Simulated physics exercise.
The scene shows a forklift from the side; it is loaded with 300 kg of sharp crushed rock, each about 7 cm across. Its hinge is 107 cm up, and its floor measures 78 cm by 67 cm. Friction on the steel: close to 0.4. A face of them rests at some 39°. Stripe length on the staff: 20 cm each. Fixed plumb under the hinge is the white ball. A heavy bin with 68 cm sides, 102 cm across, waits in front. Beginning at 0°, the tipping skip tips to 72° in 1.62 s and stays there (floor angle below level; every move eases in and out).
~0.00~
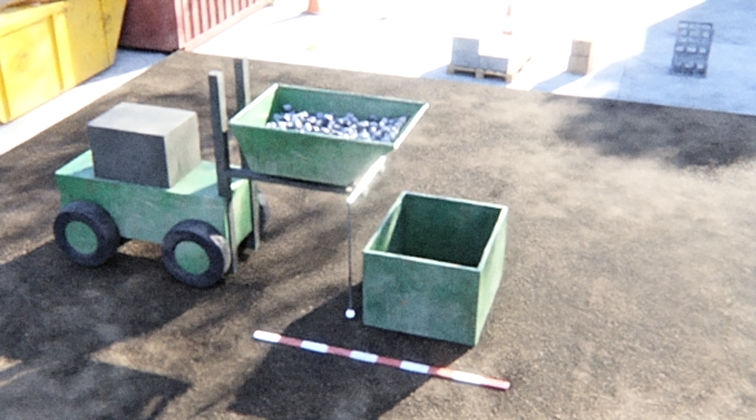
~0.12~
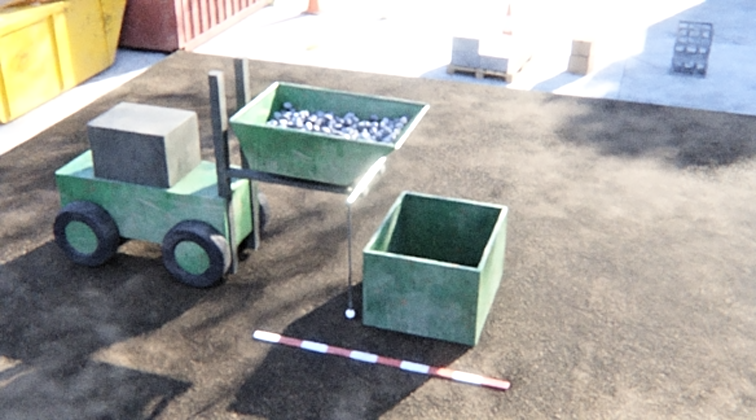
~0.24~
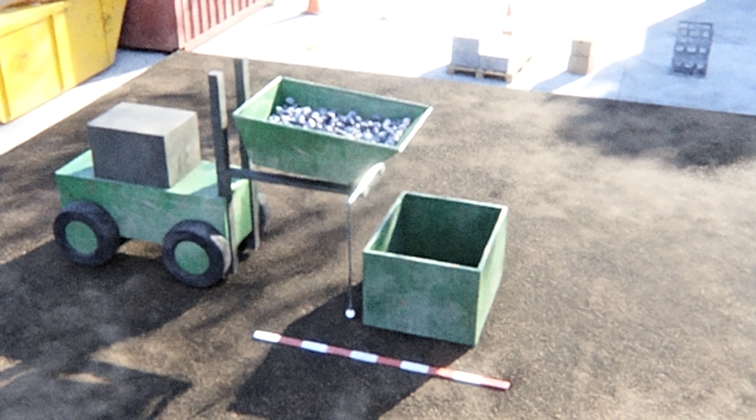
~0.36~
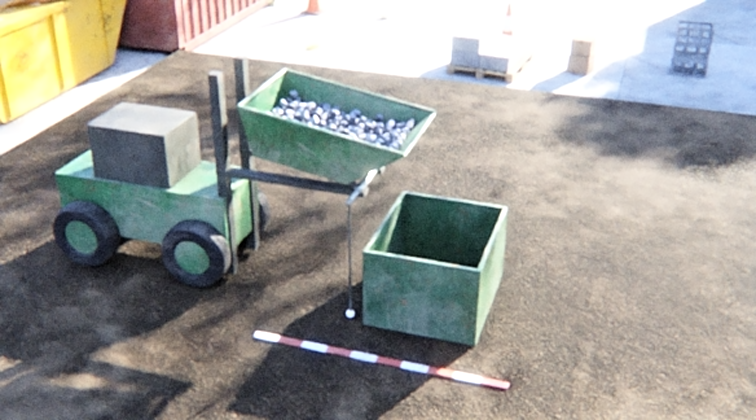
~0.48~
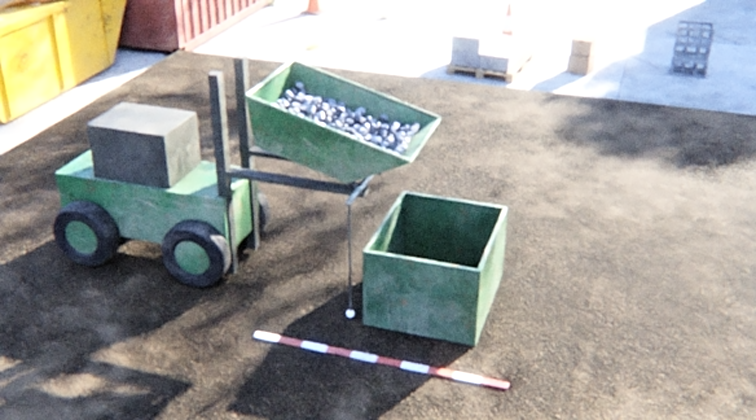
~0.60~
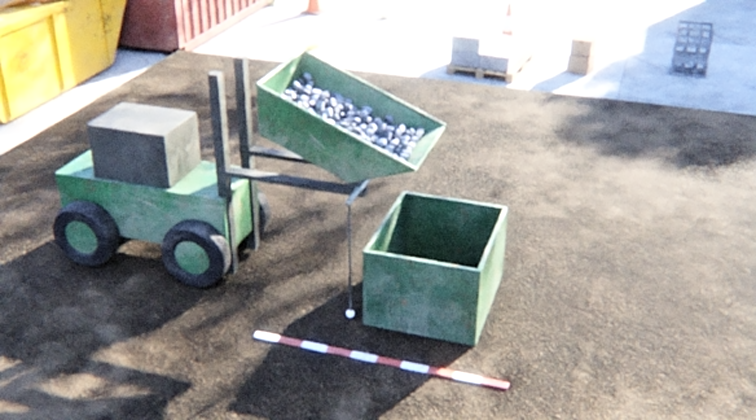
In a paved yard, a green forklift held up a green skip of grey stones beside an open box, and the skip slowly tilted down to the right, its left end rising.
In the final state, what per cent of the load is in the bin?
About 95 percent.
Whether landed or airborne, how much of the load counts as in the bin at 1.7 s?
Some 30 per cent of the load by that point.
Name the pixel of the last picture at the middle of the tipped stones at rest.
I'd put it close to (457, 285).
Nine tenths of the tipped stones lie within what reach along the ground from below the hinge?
Distance along the ground: Some 100 cm.
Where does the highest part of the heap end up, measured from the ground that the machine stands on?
About 58 cm above it.
After 1.2 s the floor is at 61°; 100 % in the tipping skip; the foremost stones are at (429, 194).
After 1.7 s the floor is at 72°; 71 % in the tipping skip, 29 % in the bin; the foremost stones are at (482, 268).
After 2.1 s the floor is at 72°; 29 % in the tipping skip, 68 % in the bin, 3 % beside or beyond the bin; the foremost stones are at (513, 257).
After 4.5 s the floor is at 72°; 0 % in the tipping skip, 97 % in the bin, 3 % beside or beyond the bin; the foremost stones are at (577, 338).
